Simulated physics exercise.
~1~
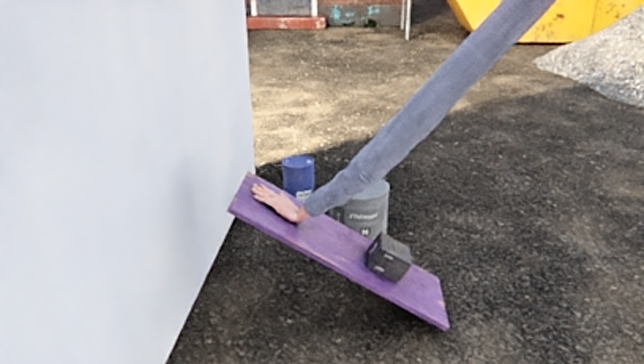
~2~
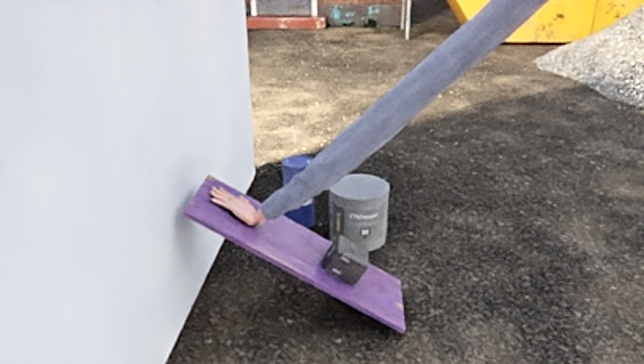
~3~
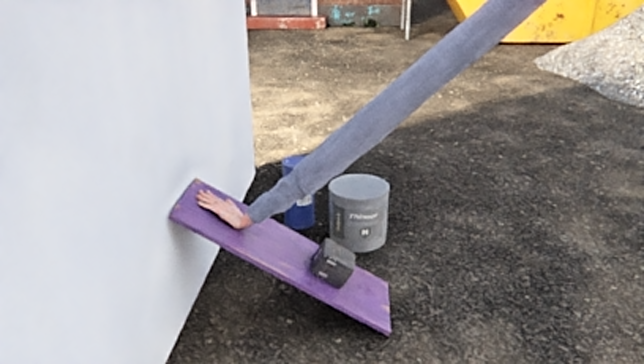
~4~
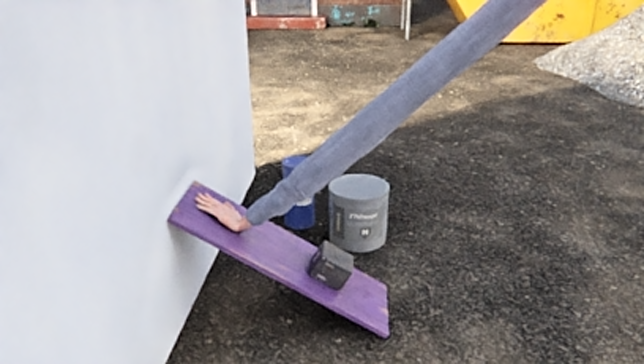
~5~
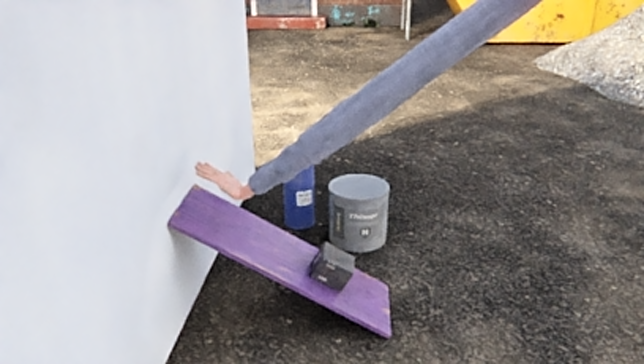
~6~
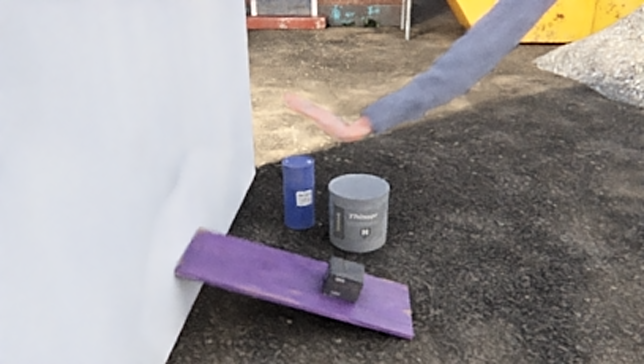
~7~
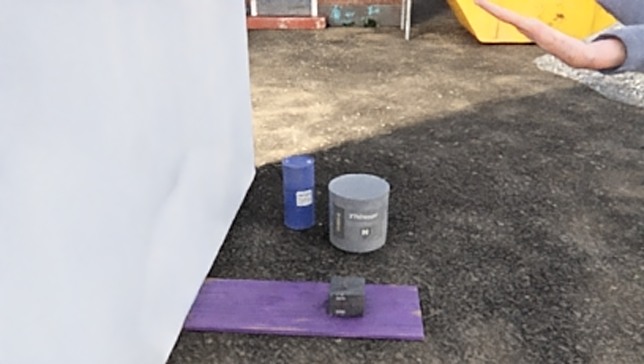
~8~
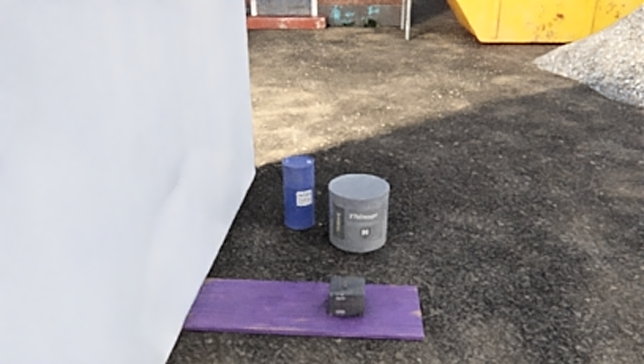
A purple board with a dark block on it is moved left by a hand until it leans against a pale wall, then slides down once released and ends flat on the ground, the block still on top, while a blue canister and grey pail stay standing behind.
